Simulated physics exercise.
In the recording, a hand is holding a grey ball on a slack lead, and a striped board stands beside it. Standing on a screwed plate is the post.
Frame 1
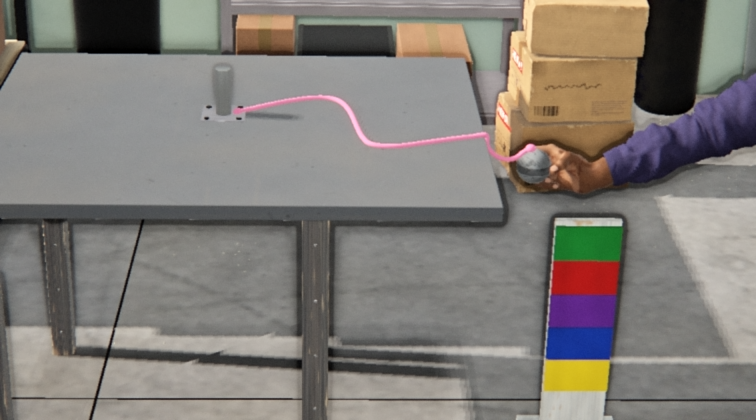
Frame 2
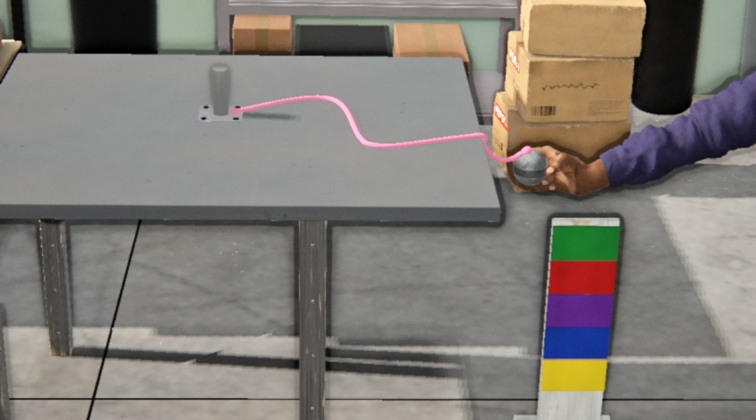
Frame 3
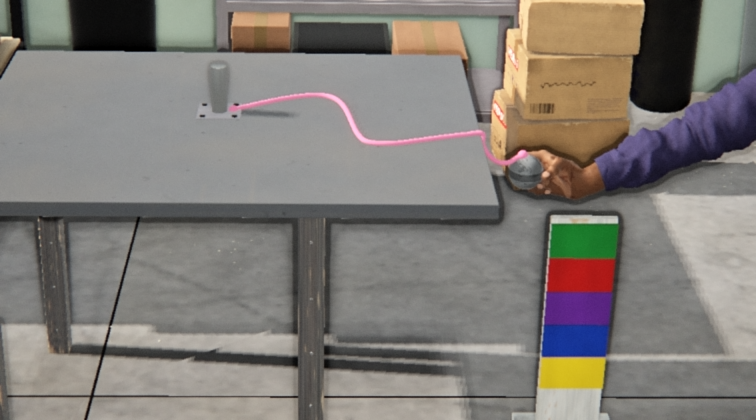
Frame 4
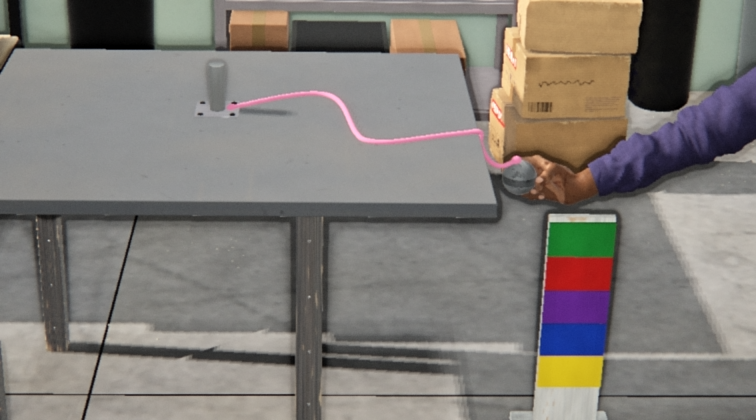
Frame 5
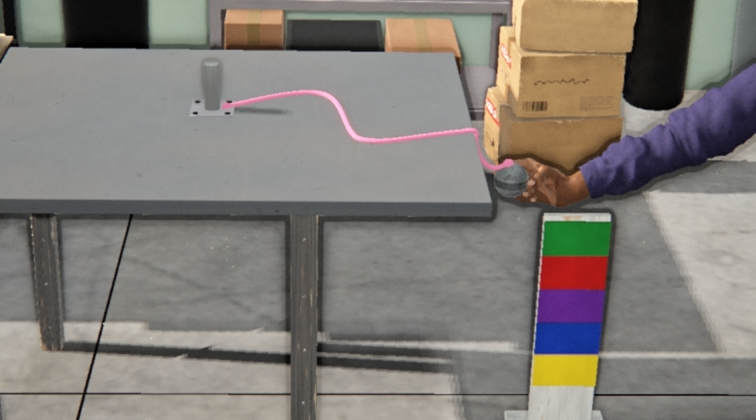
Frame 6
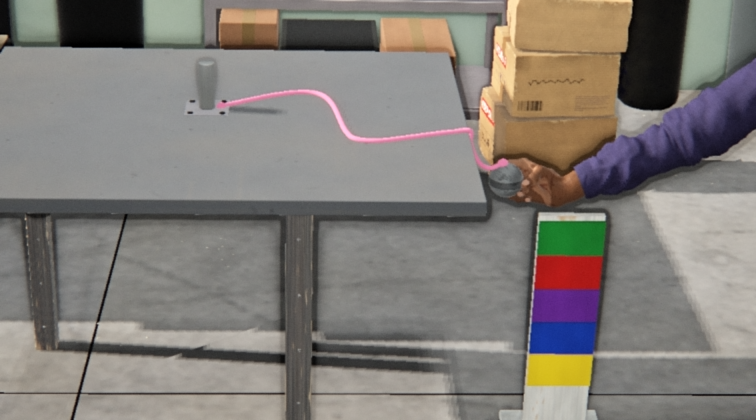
We see a hand holding a grey ball on a slack pink lead tied to a post on a table, beside a striped board; the view drifts slightly as the hand shifts the ball a little left and down.
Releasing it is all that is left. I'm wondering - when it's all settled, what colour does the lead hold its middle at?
It's at purple.
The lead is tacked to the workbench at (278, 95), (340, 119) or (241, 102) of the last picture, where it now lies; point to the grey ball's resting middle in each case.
(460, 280), (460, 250), (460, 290).
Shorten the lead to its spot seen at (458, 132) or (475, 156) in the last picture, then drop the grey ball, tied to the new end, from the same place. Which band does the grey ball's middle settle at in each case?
Per try - 1: Green; 2: Red.
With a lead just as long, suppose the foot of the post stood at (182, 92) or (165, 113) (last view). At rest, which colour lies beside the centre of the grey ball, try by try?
One after the other, red; red.
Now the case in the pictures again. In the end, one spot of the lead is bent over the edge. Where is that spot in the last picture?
About (363, 141).
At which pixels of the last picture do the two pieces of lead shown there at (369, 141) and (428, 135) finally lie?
To (466, 130) for the first and to (464, 185) for the second.
A little later, ball near (487, 294); level with purple.
Next, ball near (433, 287); level with purple.
Later still, ball near (469, 299); level with purple.
When it is over, ball near (459, 296); level with purple. Its centre hangs level with the purple band.
